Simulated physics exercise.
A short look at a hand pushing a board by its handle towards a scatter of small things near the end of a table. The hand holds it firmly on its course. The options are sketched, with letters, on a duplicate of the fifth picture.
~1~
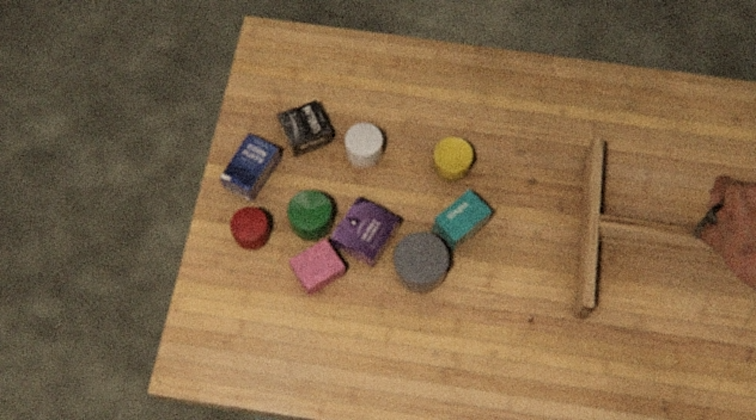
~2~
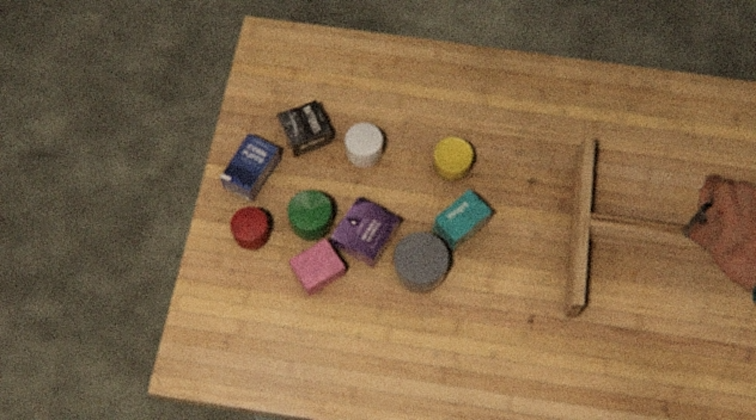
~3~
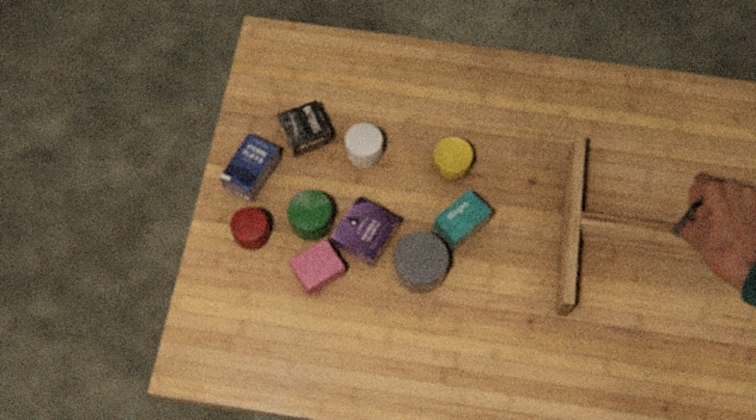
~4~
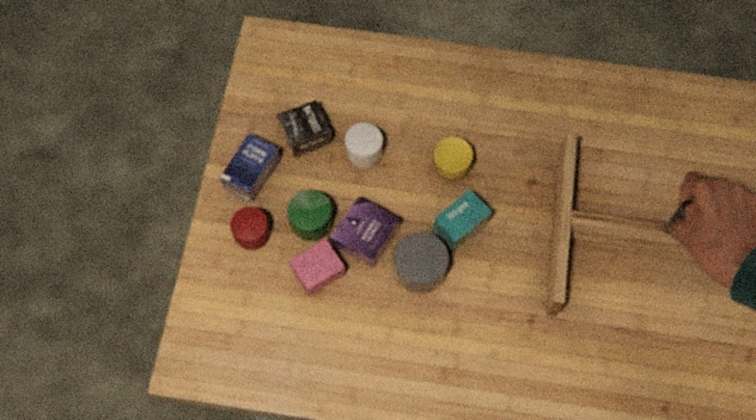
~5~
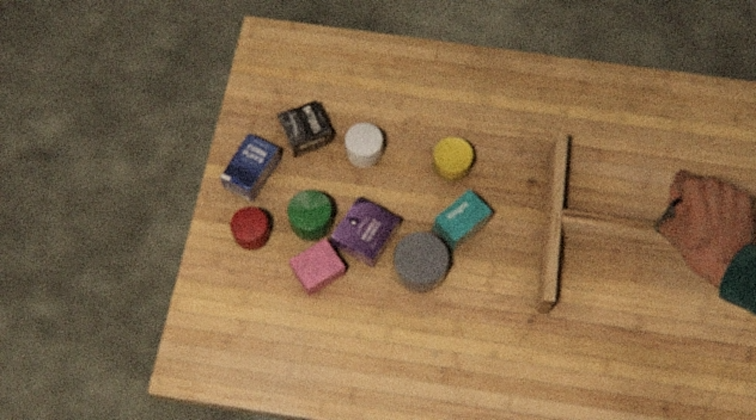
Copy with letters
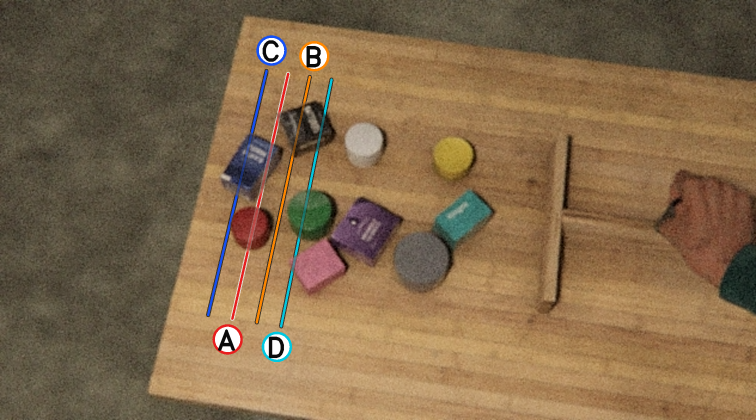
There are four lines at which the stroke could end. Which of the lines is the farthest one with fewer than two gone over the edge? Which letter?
No farther than D.
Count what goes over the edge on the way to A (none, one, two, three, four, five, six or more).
By then, four.
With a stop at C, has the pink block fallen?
No.
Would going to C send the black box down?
By then, no.
On the marked copy, A at (262, 189); B at (285, 192); C at (239, 186); D at (308, 196).
Following D. Soon after the start, board (466, 201); yellow jar (445, 158); turquoise box (438, 217).
Later, board (378, 189); blue packet (244, 161); red tin (247, 229).
In the end, board (310, 179); green tin (209, 173); blue packet (218, 138); none fallen.
As for the rest, A drops four; B drops two; C drops four.
